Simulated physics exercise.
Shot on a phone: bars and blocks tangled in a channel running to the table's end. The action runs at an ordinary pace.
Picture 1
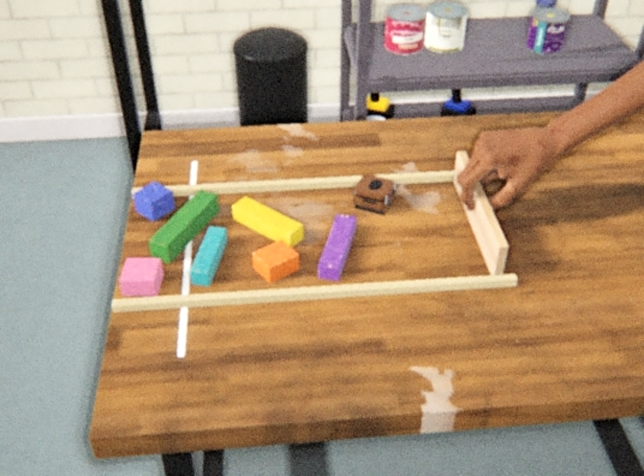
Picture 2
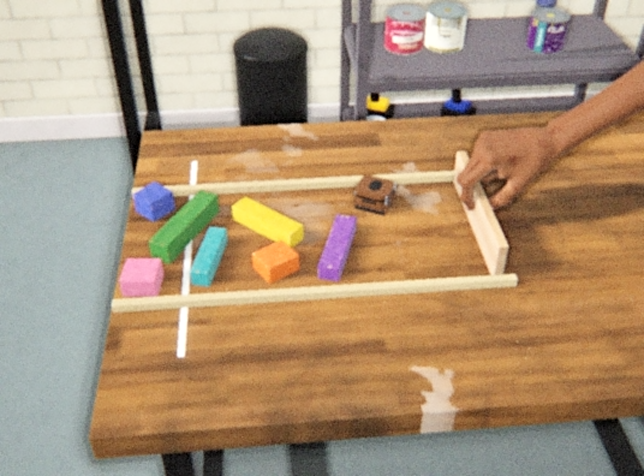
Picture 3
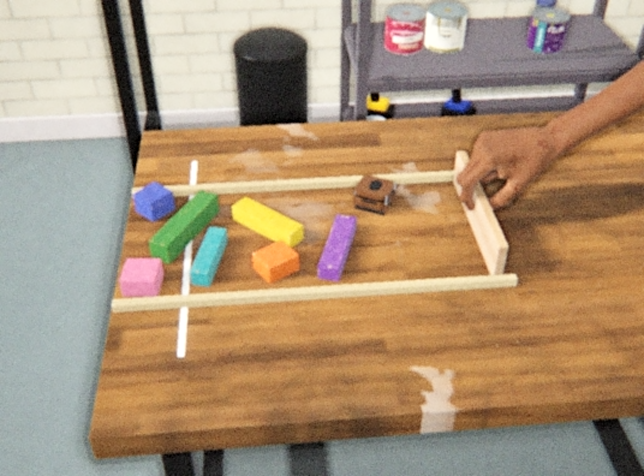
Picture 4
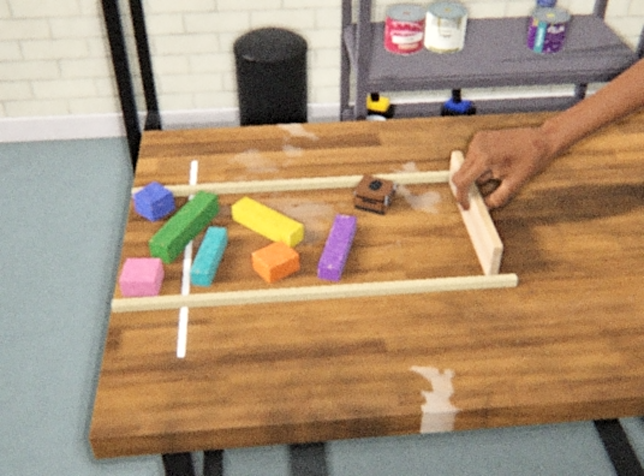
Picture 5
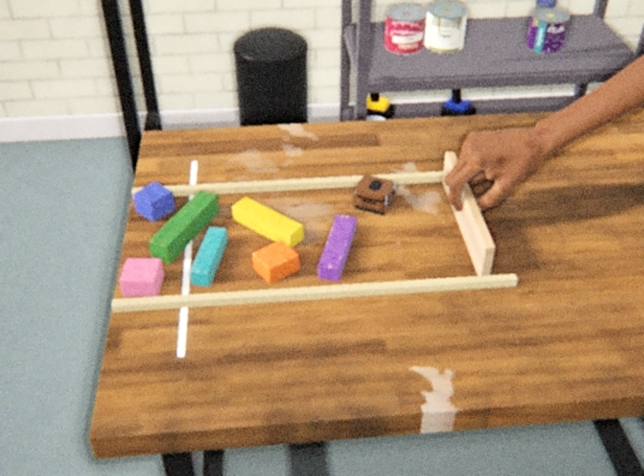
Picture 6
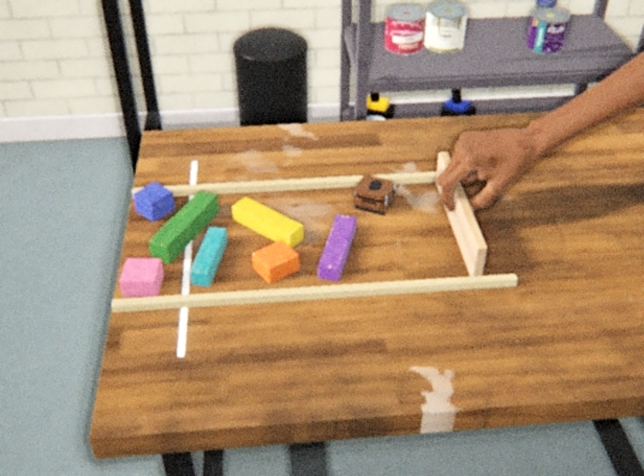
In this clip, a hand holds a wooden board upright between two rails on a table and slides it slightly left, while the colored blocks and bars and a small brown object lying between the rails stay still.
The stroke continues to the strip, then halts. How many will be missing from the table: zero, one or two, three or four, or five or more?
Watch it: A handful - three or four - go plunging down.
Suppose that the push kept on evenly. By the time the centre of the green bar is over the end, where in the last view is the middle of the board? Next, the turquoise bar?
The middle is at (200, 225) when it's the green bar, and at (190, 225) when it's the turquoise bar.
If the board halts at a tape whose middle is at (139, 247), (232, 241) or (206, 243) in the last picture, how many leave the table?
In that order 7, 0 and 2.
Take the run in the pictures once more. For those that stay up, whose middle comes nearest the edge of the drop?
Turquoise bar.
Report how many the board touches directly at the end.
Looks like 2 of them, all told.
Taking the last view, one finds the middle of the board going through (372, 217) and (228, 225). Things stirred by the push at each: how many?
By then 1, and later 8.
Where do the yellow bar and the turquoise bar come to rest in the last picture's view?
Near (144, 234) and (119, 265).
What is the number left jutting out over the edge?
That adds up to 1.
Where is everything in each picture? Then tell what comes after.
In the first frame, pink block (142, 277); blue block (154, 201); green bar (186, 225); board (478, 211); tape (189, 244).
In the second frame, blue block (154, 201); board (478, 211).
In the third frame, green bar (186, 225); yellow bar (267, 222).
In the fourth frame, pink block (142, 278); orange block (276, 262).
In the fifth frame, blue block (154, 201); brown case (375, 195).
In the sixth frame, pink block (142, 278); blue block (154, 201); green bar (186, 225); board (459, 212); tape (189, 244).
Soon after, none off yet; pink block at rest near (142, 278); blue block at rest near (154, 201); green bar at rest near (186, 225).
At rest, the number that fall off is three or four; fallen, green bar, blue block and pink block.
